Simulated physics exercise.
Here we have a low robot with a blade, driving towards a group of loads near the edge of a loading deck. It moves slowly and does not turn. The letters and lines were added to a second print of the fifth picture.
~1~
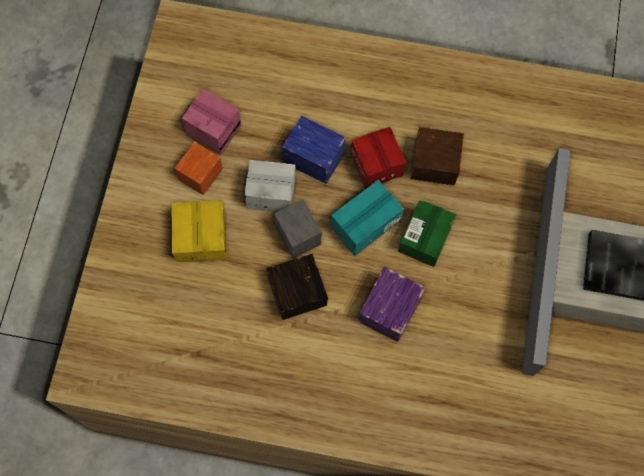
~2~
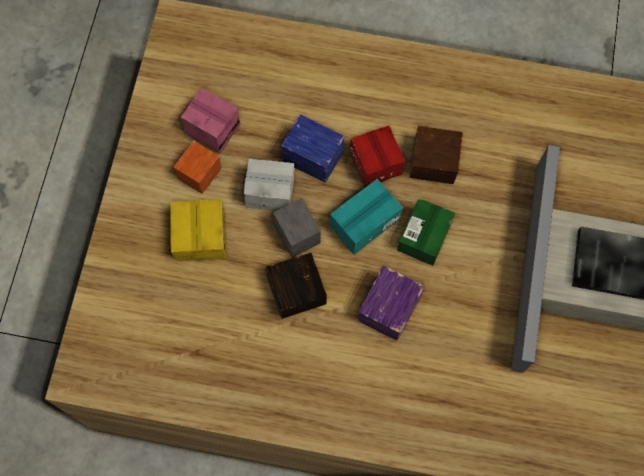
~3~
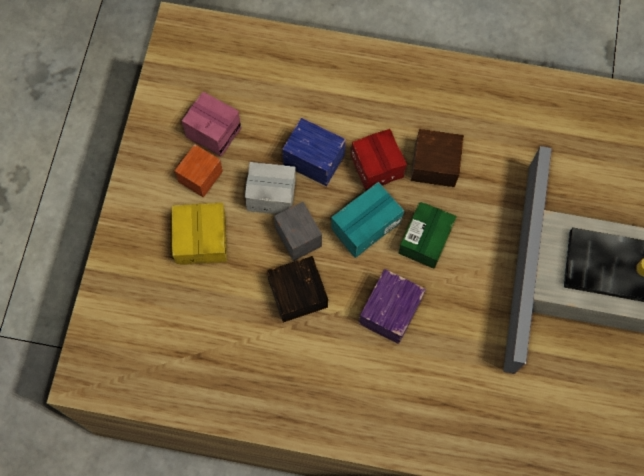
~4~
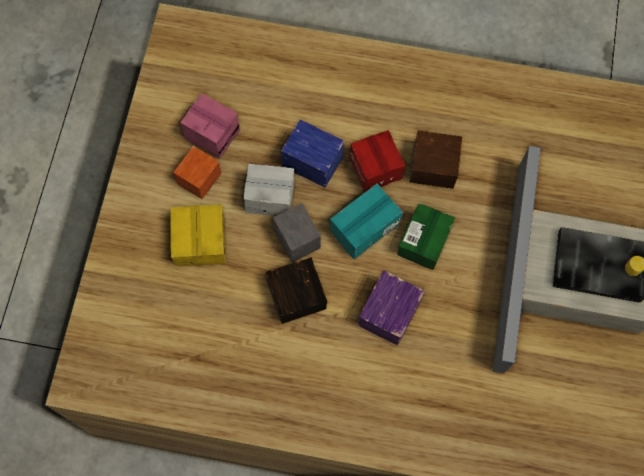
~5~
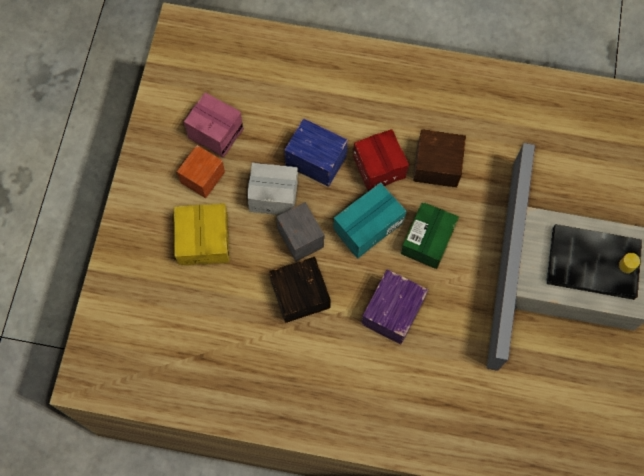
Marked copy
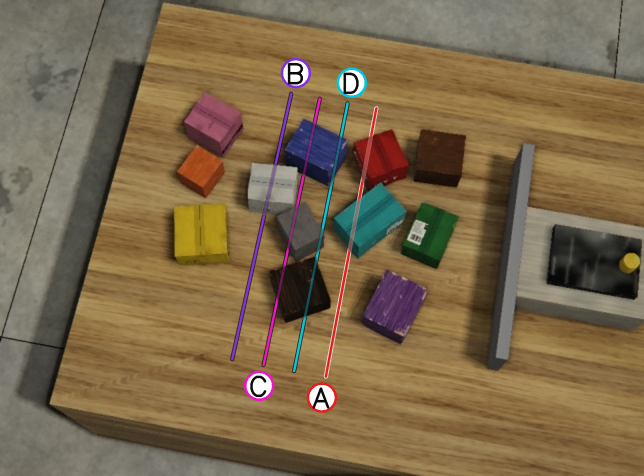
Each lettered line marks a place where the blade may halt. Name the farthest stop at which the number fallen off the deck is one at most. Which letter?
Line B.
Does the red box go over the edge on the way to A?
No.
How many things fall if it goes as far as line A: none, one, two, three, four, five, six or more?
By then, none.
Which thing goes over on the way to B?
The pink box.
On the copy, A at (352, 236); B at (263, 220); C at (293, 225); D at (322, 231).
On B. First, robot (496, 243); brown crate (407, 153); red box (362, 151).
Then, robot (405, 227); pink box (190, 121); orange crate (195, 172).
Finally, robot (336, 215); pink box over the edge; orange crate (133, 160); one fallen.
By contrast, A is within the limit but short; C is within the limit but short; D is within the limit but short.
